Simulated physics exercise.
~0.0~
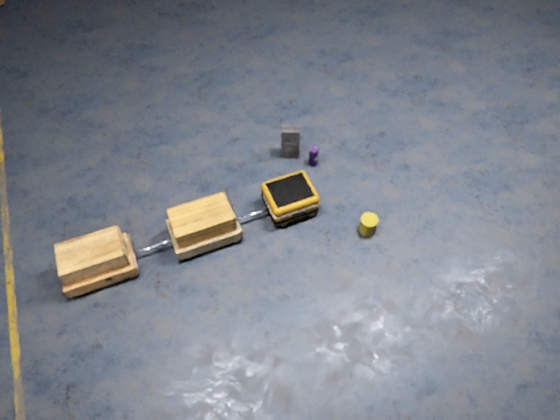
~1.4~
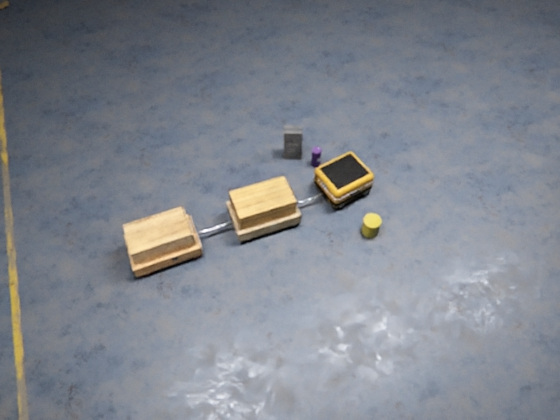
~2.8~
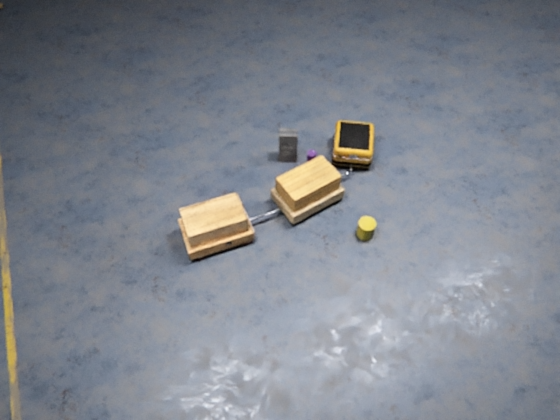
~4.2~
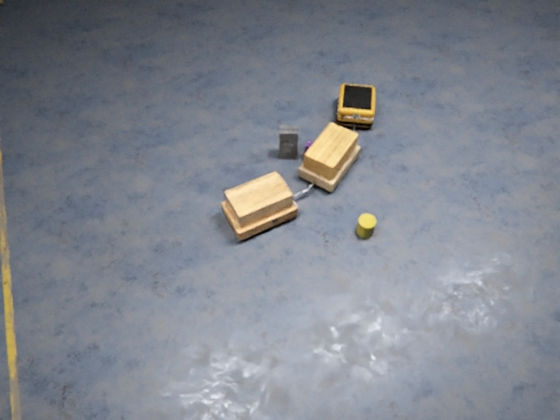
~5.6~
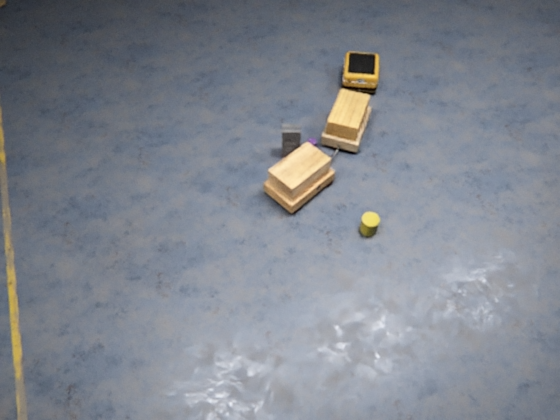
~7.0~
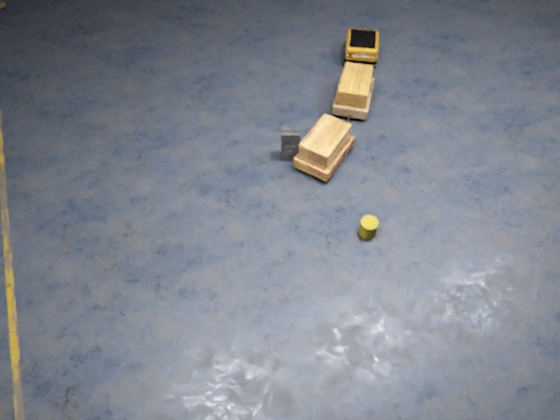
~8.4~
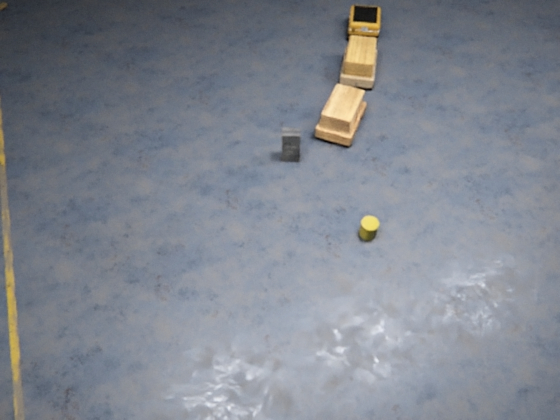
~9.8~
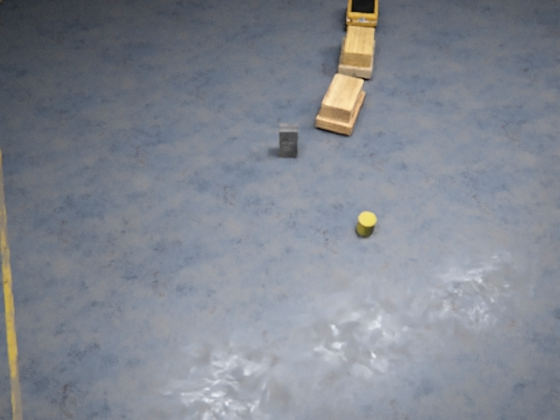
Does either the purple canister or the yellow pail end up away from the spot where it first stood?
Yes, the purple canister is gone from its spot beside the grey box after the carts pass. The yellow pail stays where it was.
